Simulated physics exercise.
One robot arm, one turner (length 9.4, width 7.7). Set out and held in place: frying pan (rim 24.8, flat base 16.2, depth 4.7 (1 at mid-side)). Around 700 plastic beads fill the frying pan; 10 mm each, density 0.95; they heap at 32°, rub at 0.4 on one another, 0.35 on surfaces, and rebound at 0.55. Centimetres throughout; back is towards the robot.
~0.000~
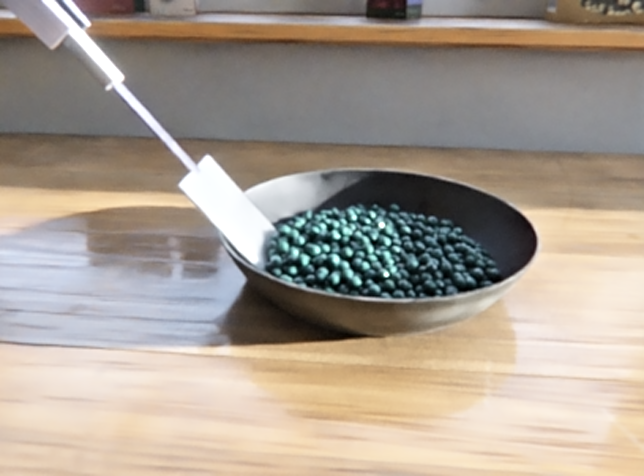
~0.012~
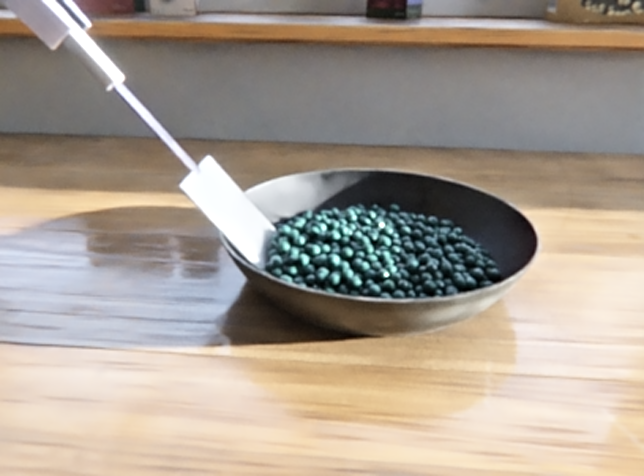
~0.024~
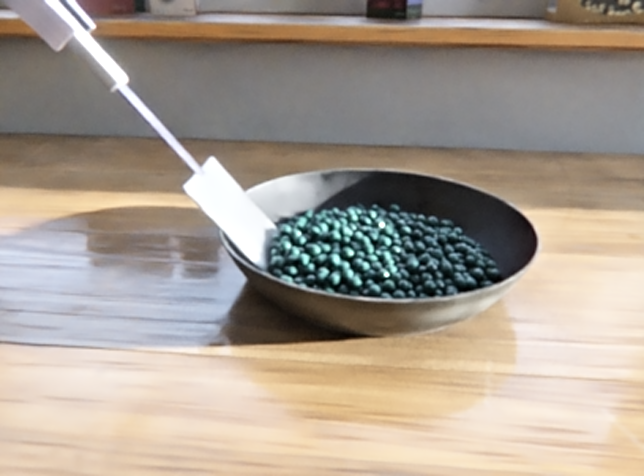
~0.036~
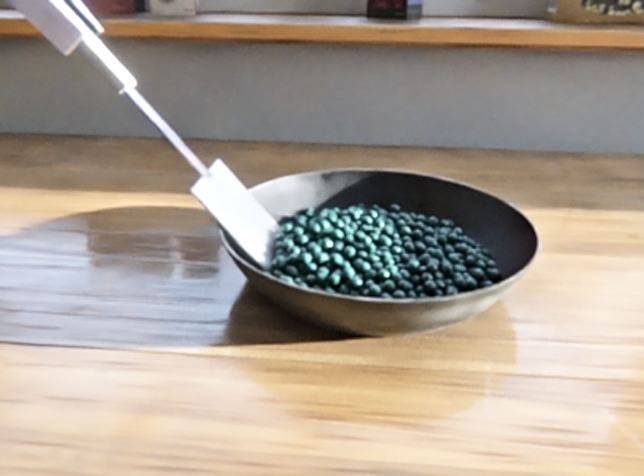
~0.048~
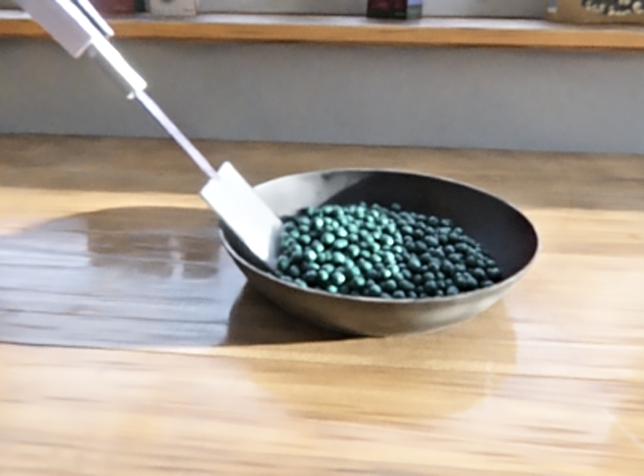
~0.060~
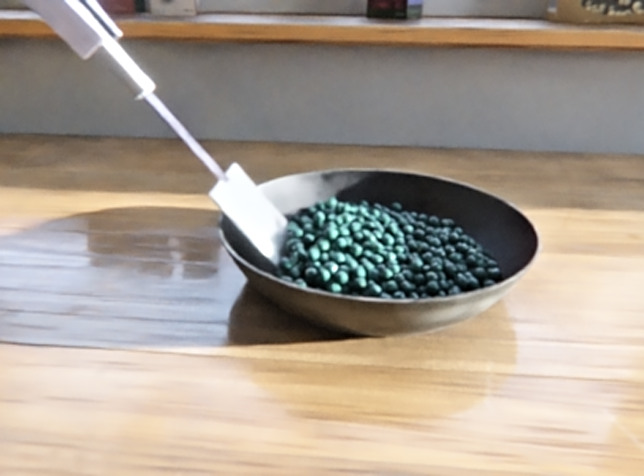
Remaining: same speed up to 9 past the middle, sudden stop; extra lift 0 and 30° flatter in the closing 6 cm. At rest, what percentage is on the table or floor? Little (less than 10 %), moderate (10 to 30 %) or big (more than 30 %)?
On the table or floor the share is little, less than 10 %.
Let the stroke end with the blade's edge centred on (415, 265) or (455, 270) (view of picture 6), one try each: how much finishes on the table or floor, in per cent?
About 0 and 0 per cent.
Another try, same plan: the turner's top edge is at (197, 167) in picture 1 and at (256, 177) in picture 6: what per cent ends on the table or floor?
About 10 per cent.
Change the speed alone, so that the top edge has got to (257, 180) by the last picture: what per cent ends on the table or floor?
About 15 per cent.
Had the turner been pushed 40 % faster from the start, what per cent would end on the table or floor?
It would be near 5 per cent.
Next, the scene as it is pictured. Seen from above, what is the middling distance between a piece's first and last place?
About 3 cm.
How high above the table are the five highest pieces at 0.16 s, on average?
Some 5 cm.
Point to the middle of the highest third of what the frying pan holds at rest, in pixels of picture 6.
At about (478, 234).
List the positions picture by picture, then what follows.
The turner top edge at (194, 169), sloping 50°; upper third of the load around (376, 248), from x 265 to 495, top at y 210; 695 in the frying pan, in the first frame.
The turner top edge at (195, 170), sloping 50°; upper third of the load around (376, 248), from x 265 to 495, top at y 210, in the second frame.
The turner top edge at (198, 171), sloping 50°; upper third of the load around (375, 248), from x 265 to 495, top at y 210, in the third frame.
The turner top edge at (206, 174), sloping 50°; upper third of the load around (369, 246), from x 265 to 495, top at y 210, in the fourth frame.
The turner top edge at (214, 177), sloping 50°; upper third of the load around (365, 245), from x 270 to 495, top at y 205, in the fifth frame.
The turner top edge at (223, 178), sloping 50°; upper third of the load around (364, 244), from x 270 to 495, top at y 205; 695 in the frying pan, in the sixth frame.
After 0.16 s, sloping 50°, highest piece 5 above the table; 695 in the frying pan.
After 0.26 s, sloping 40°, highest piece 5 above the table; 695 in the frying pan.
After 0.51 s, sloping 20°, highest piece 6 above the table; 663 in the frying pan, 29 on the table or floor, 3 on the blade or in flight.
After 1.56 s, sloping 20°, highest piece 6 above the table; 662 in the frying pan, 33 on the table or floor.
In the end, 662 in the frying pan, 33 on the table or floor. That is 5 % on the table or floor.
